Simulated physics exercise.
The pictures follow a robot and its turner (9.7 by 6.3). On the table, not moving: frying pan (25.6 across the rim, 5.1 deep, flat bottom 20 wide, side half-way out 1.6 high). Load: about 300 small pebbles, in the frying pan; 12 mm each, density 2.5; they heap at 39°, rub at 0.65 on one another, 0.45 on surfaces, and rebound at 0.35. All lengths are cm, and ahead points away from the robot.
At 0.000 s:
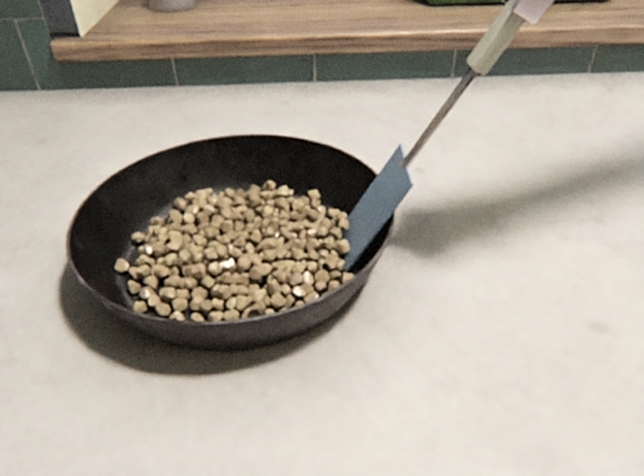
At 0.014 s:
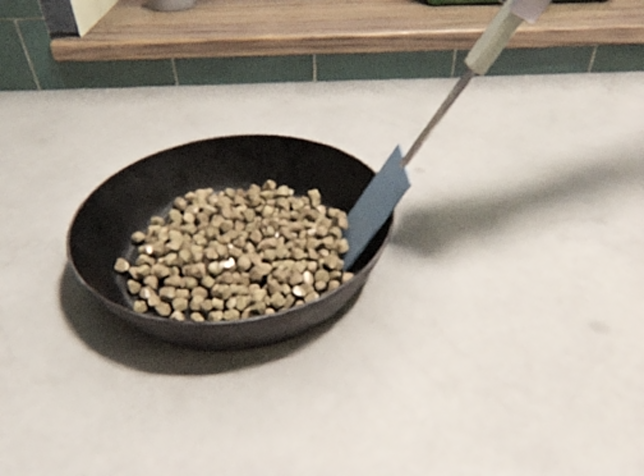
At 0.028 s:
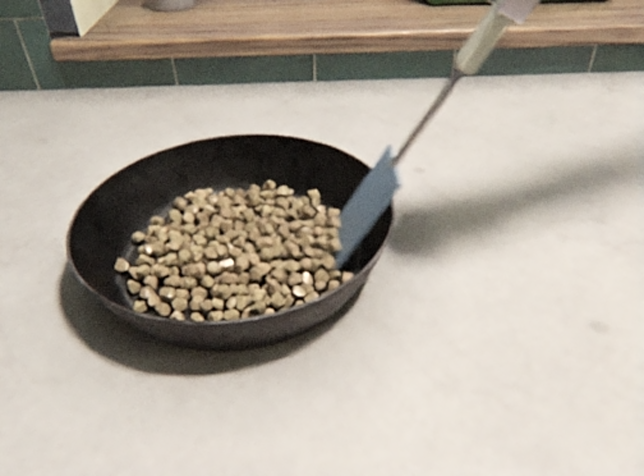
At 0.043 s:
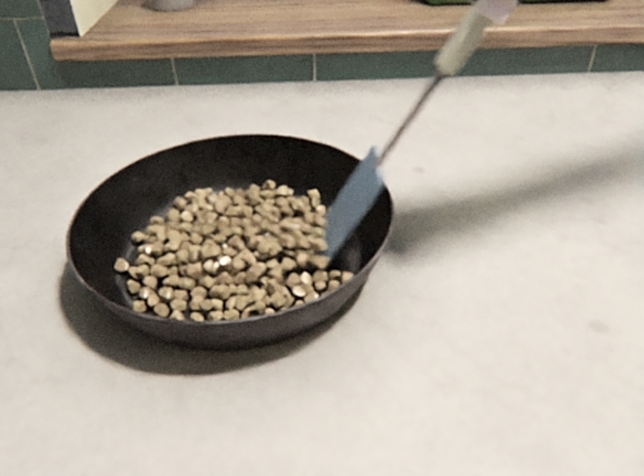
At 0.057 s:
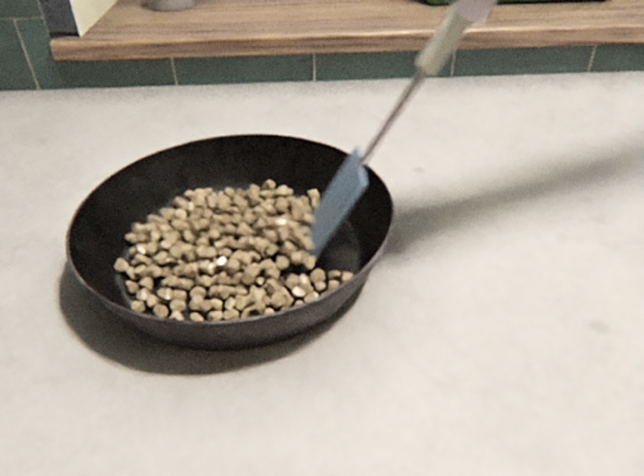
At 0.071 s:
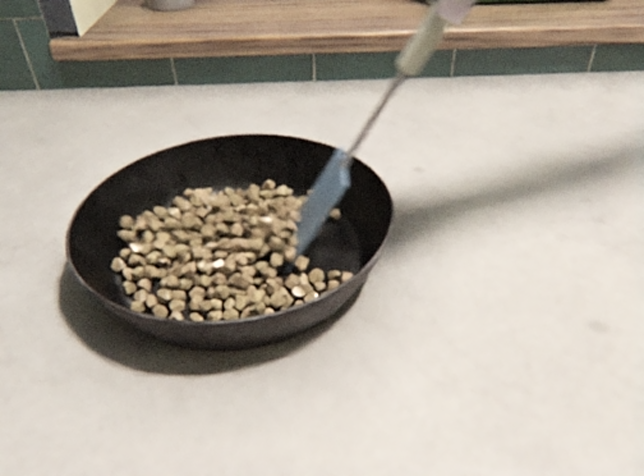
A blue turner slides left through the small pebbles in a black frying pan.
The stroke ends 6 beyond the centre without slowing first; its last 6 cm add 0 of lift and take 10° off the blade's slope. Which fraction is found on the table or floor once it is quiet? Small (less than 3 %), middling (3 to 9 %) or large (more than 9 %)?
Share on the table or floor: Small (less than 3 %).
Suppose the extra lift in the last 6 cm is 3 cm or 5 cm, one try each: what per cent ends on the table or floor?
Some 5 and 5 per cent.
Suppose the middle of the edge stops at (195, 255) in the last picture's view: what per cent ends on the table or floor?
About 0 per cent.
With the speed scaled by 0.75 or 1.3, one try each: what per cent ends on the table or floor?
About 0 and 0 per cent.
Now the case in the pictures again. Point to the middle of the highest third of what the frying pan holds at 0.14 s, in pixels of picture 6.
Near (188, 229).
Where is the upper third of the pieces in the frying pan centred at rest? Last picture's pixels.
Around (137, 230).
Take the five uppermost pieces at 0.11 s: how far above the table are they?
Roughly 5 cm.
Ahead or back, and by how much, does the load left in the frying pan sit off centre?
Some 4.5 cm ahead.
After 0.11 s, sloping 60°, highest piece 5 above the table; 296 in the frying pan.
After 0.14 s, sloping 56°, highest piece 6 above the table; 296 in the frying pan.
After 0.36 s, sloping 50°, highest piece 5 above the table; 296 in the frying pan.
After 1.41 s, sloping 50°, highest piece 5 above the table; 296 in the frying pan.
At rest, 296 in the frying pan. That is 0 % on the table or floor.
